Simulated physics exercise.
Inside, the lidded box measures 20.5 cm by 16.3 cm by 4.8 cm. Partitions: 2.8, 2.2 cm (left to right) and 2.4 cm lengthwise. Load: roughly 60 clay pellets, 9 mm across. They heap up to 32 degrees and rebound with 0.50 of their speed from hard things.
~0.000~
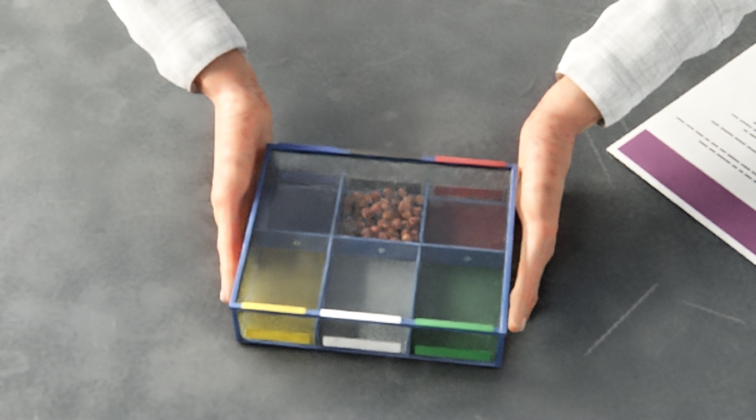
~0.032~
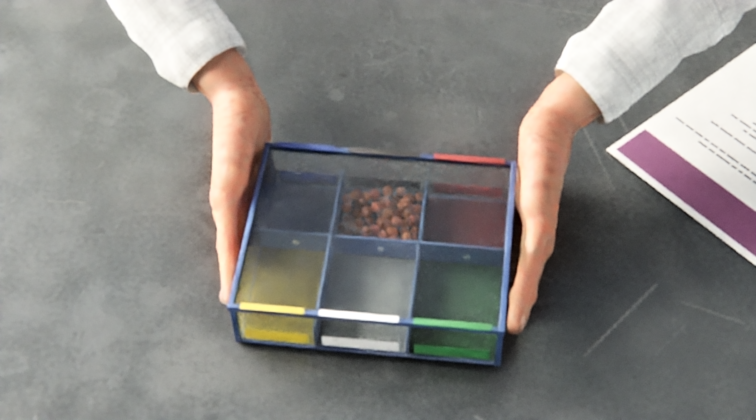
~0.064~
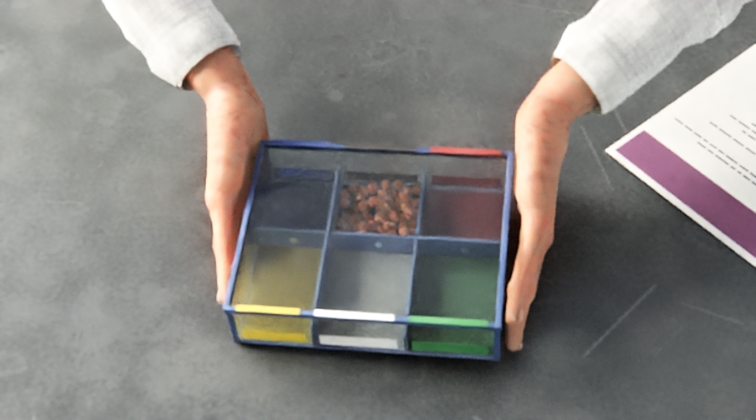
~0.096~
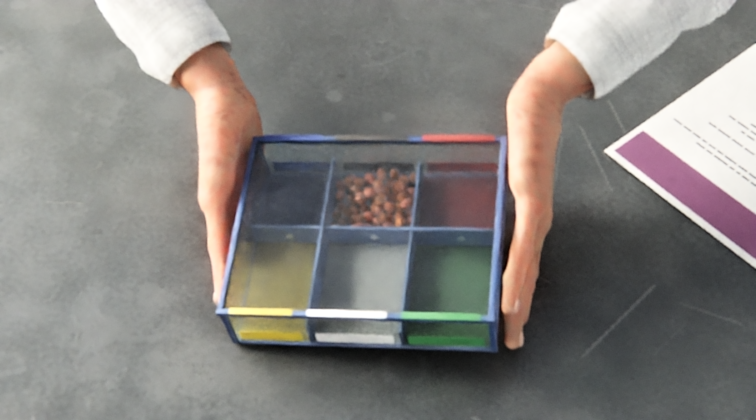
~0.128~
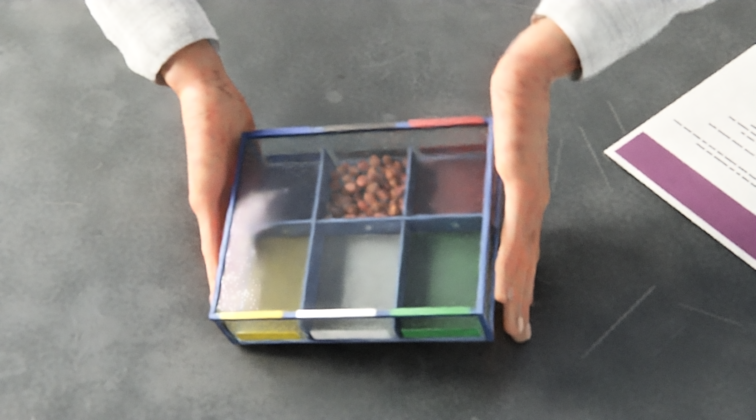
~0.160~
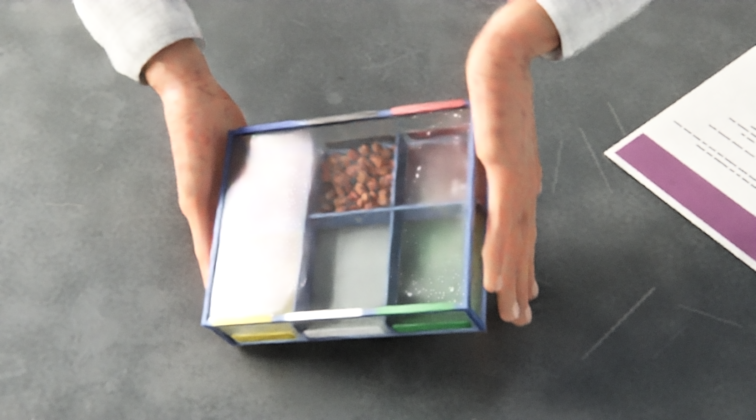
On a dark grey tabletop beside a printed sheet with a purple band, two hands hold a clear-lidded box of six compartments, reddish-brown pellets clustered in the back middle one. The hands tilt it gradually, then faster, toward its left front corner, and white glare spreads across the lid's left side.
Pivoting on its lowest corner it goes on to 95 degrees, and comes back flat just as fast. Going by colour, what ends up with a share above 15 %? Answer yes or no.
Red no, blue no, green no, yellow yes, white no, black no.
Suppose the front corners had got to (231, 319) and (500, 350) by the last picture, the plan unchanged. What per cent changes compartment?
In that case some 90 per cent.
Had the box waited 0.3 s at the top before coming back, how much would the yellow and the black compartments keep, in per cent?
Yellow 90, black 10.
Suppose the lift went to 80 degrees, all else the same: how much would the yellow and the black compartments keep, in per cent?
Yellow 65, black 25.
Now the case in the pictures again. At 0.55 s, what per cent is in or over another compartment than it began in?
Some 50 per cent.
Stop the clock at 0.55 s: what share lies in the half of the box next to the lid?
Some 90 per cent.
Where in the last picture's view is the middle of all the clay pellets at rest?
At about (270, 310).
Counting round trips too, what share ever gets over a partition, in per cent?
Roughly 90 per cent.
After 0.55 s, tilt 94 degrees; blue 15 %, yellow 20 %, white 20 %, black 50 %.
After 0.82 s, tilt 37 degrees; blue 5 %, yellow 85 %, black 10 %.
Then, at 1.18 s, tilt 0 degrees; blue 5 %, yellow 85 %, black 10 %.
By 1.7 s all is still; red 0 %, blue 5 %, green 0 %, yellow 85 %, white 0 %, black 10 %.
